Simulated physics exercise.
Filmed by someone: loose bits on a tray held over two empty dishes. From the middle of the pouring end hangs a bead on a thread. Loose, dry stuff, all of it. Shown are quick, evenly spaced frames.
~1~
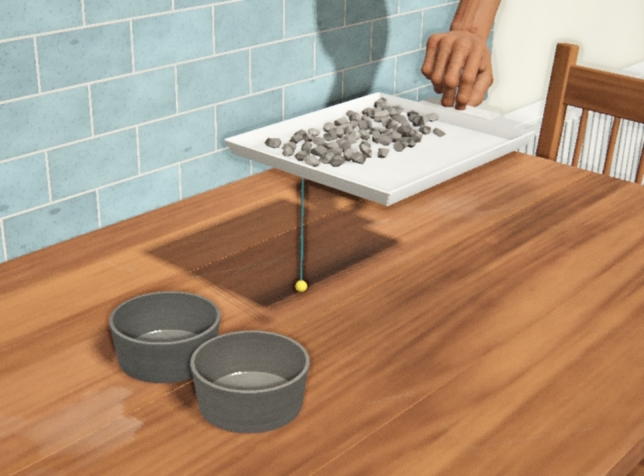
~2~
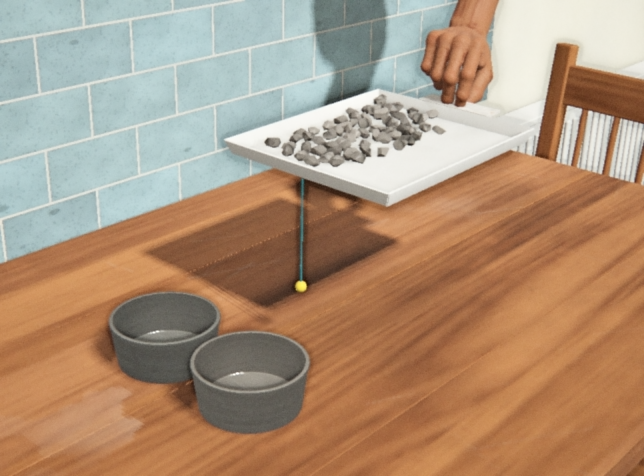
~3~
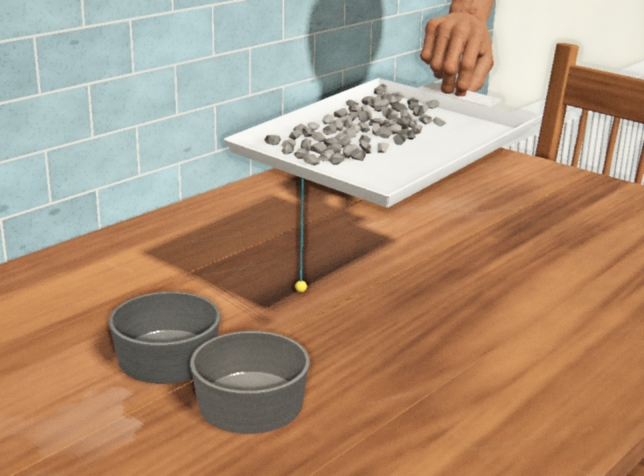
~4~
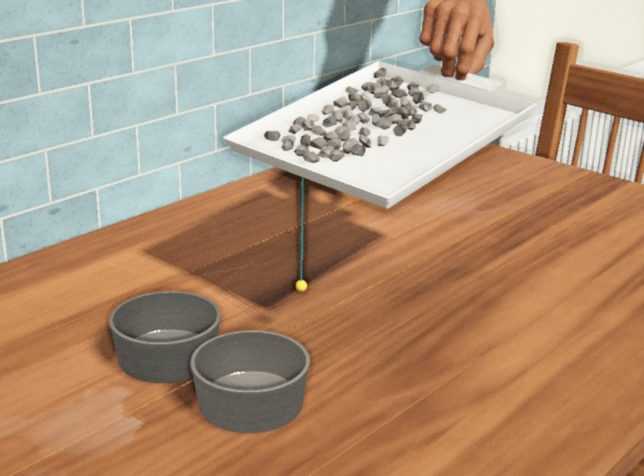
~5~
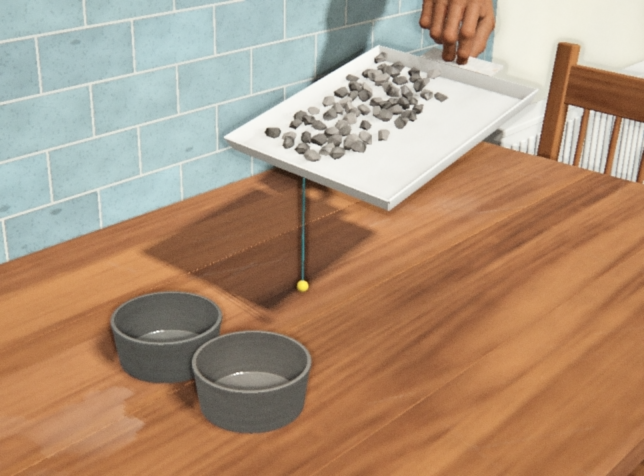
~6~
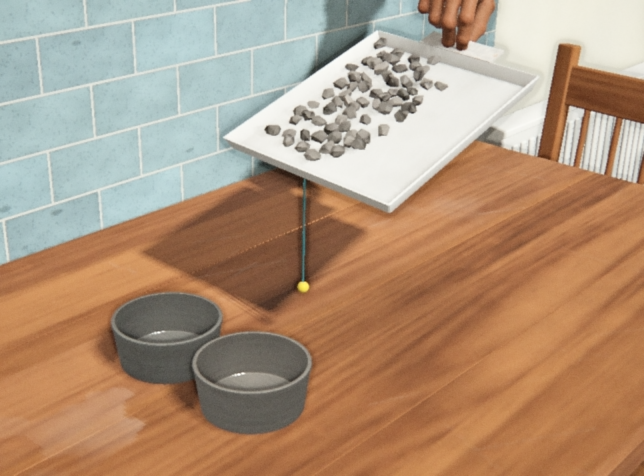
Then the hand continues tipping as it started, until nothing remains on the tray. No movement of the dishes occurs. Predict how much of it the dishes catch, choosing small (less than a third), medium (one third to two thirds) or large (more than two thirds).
The catch is small, less than a third.
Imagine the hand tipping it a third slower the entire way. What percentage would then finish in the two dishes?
Near 0 in a hundred.
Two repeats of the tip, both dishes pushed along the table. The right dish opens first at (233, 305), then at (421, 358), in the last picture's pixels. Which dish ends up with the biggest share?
For the first try I'd say the dish over on the right, and for the second, the dish over on the left.
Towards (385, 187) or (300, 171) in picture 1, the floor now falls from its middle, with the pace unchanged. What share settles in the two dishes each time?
Roughly 0 percent, then 10 percent.
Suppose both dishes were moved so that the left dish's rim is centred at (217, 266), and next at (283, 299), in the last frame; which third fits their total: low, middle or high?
Under a third; between a third and two thirds.
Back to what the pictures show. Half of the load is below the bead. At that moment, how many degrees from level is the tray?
It has tipped about 80 degrees.
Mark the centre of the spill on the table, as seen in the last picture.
Near (303, 372).
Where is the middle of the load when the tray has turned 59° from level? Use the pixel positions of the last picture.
Somewhere around pixel (312, 167) in the last picture.
Just after the last frame, tray tipped steeply; the larger part on the tray; about a tenth in the air.
A moment on, tray tipped right over; about a tenth on the tray; about a tenth in the right dish; just a few in the left dish; roughly half outside both; roughly a quarter in the air.
Further on, tray tipped past a quarter turn; about a tenth in the right dish; just a few in the left dish; the larger part outside both.
When it is over, tray tipped past a quarter turn; about a tenth in the right dish; just a few in the left dish; the larger part outside both.
